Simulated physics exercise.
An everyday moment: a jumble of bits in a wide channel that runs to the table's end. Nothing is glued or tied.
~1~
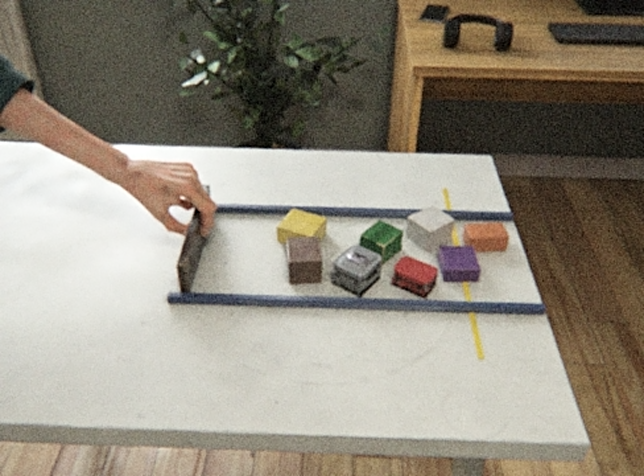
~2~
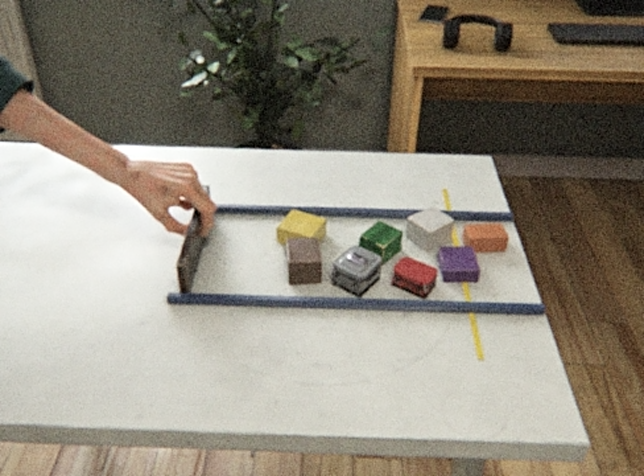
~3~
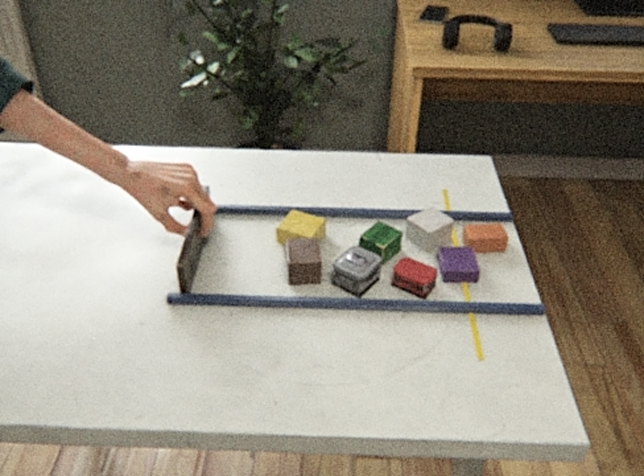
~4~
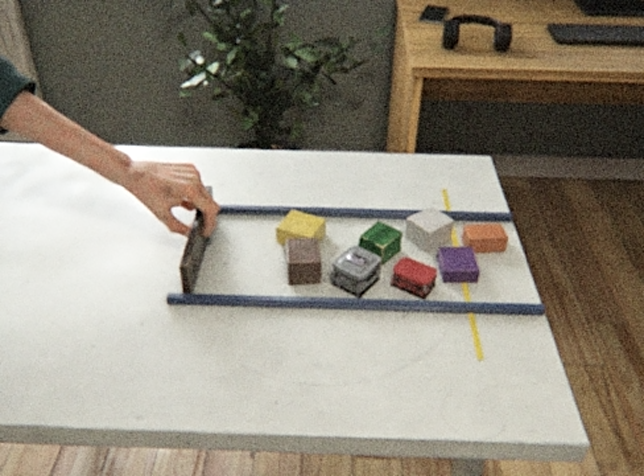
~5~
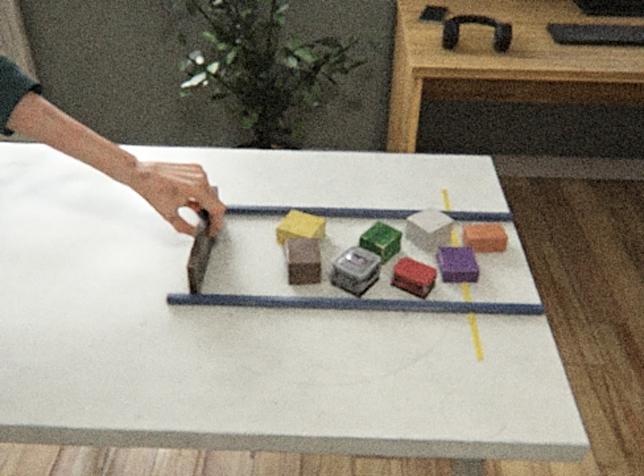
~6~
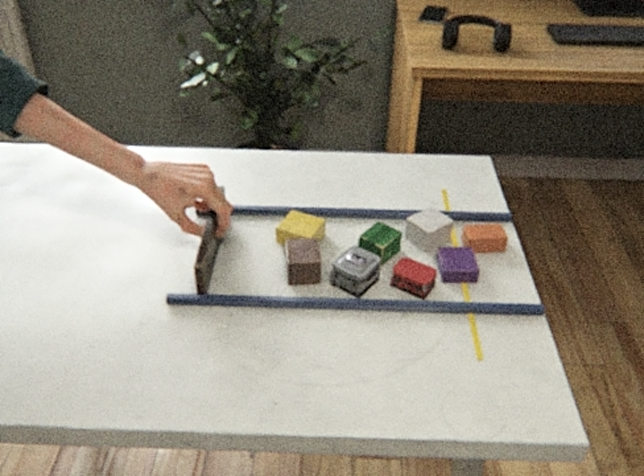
In the video, a hand holds a dark board upright between two blue rails on a white table, then slides it slightly to the right toward a group of colored blocks, which stay still near a yellow tape line.
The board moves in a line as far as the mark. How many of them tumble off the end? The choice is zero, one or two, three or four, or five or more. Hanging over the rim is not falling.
As it turns out, the number that fall off is three or four.
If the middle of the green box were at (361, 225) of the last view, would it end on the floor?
It remains up.
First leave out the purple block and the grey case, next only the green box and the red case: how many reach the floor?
First 1, then 2.
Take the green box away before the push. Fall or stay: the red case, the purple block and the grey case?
The red case drops off, the purple block tumbles off, the grey case stays on.
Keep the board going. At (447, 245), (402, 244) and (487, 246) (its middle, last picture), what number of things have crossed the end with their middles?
In that order 3, 0 and 6.
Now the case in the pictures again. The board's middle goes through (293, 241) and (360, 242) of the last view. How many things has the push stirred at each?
At the one place 2, at the other 5.
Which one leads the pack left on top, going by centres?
That is the white block.
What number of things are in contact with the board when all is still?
In contact: 2.
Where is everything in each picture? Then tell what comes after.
In the first picture, orange block (485, 238); purple block (459, 264); white block (430, 229); board (196, 237); tape (460, 260).
In the second picture, purple block (458, 264); yellow block (302, 231).
In the third picture, white block (430, 229); green box (380, 243).
In the fourth picture, orange block (484, 238); board (199, 238).
In the fifth picture, purple block (458, 265); brown block (303, 261).
In the sixth picture, orange block (484, 238); purple block (457, 265); white block (429, 229); board (212, 238); tape (459, 261).
A little later, none off yet; orange block at rest near (484, 238); purple block at rest near (457, 265); white block at rest near (429, 229).
Next, none off yet; orange block shifted a little near (503, 242); purple block shifted about its own width near (500, 268); white block shifted about its own width near (468, 223).
When it is over, the number that fall off is three or four; down, red case, purple block and orange block.
